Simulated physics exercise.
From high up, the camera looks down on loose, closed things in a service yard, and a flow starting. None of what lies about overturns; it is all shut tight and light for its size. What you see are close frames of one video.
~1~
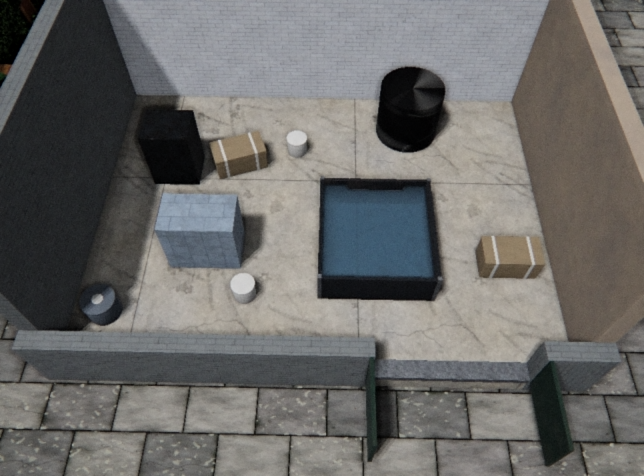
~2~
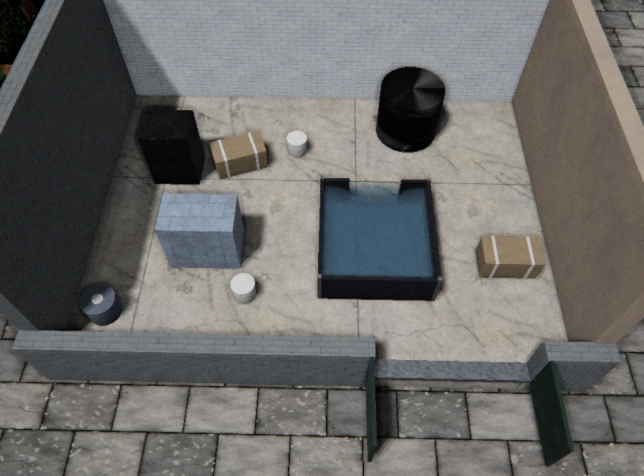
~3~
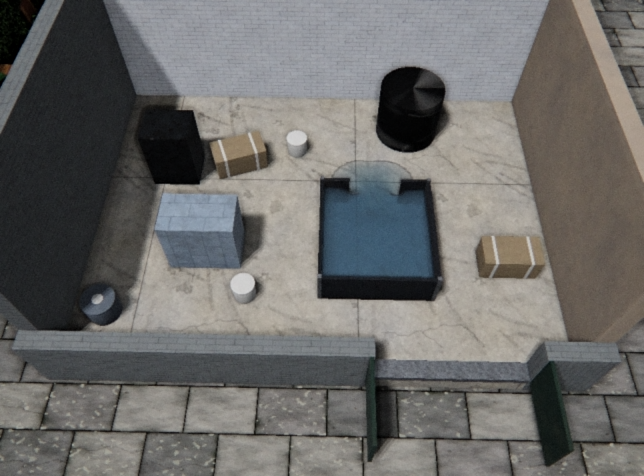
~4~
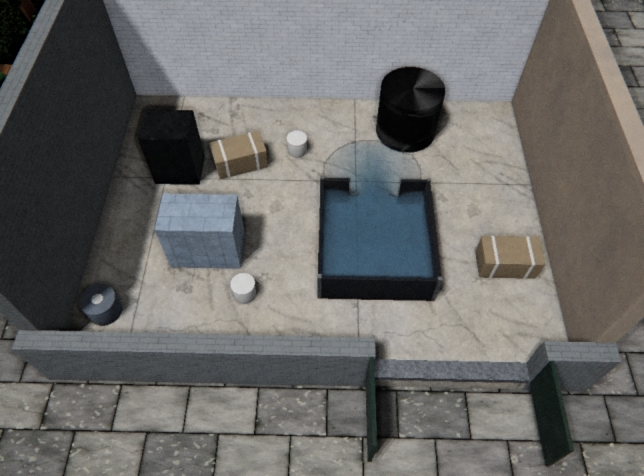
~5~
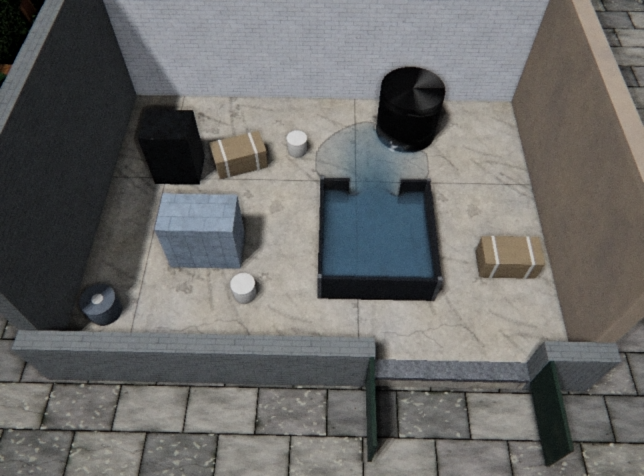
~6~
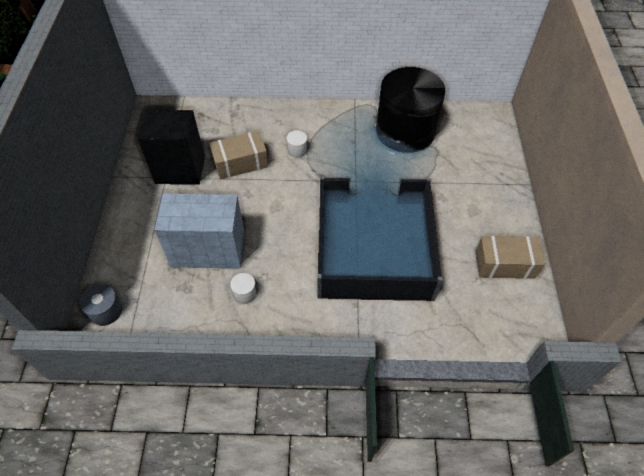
At the start, a walled yard holds boxes, small white pails, a black drum and a blue pool of water inside a dark-rimmed tank. The tank's far side opens and water spreads across the floor in a widening fan, reaching the drum's base, while the surrounding objects stay still.
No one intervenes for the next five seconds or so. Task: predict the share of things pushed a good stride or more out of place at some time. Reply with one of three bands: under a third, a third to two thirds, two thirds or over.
Under a third.
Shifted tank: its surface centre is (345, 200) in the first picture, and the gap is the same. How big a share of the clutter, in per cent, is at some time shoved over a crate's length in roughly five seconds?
Around 0 %.
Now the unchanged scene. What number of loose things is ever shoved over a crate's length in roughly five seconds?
The total is 0.
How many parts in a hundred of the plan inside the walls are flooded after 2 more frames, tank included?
Estimate: Near 20 %.
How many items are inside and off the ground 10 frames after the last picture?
Count: 0.
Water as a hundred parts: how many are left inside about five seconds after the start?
Roughly 100 in a hundred.
A moment on, 0 of 5 are well off their spots; 0 afloat.
Next, 0 of 5 are well off their spots; 0 afloat.
Later, 0 of 5 are well off their spots; 0 afloat.
In the end, 0 of 5 are well off their spots, and 0 have been at some point; 0 afloat.
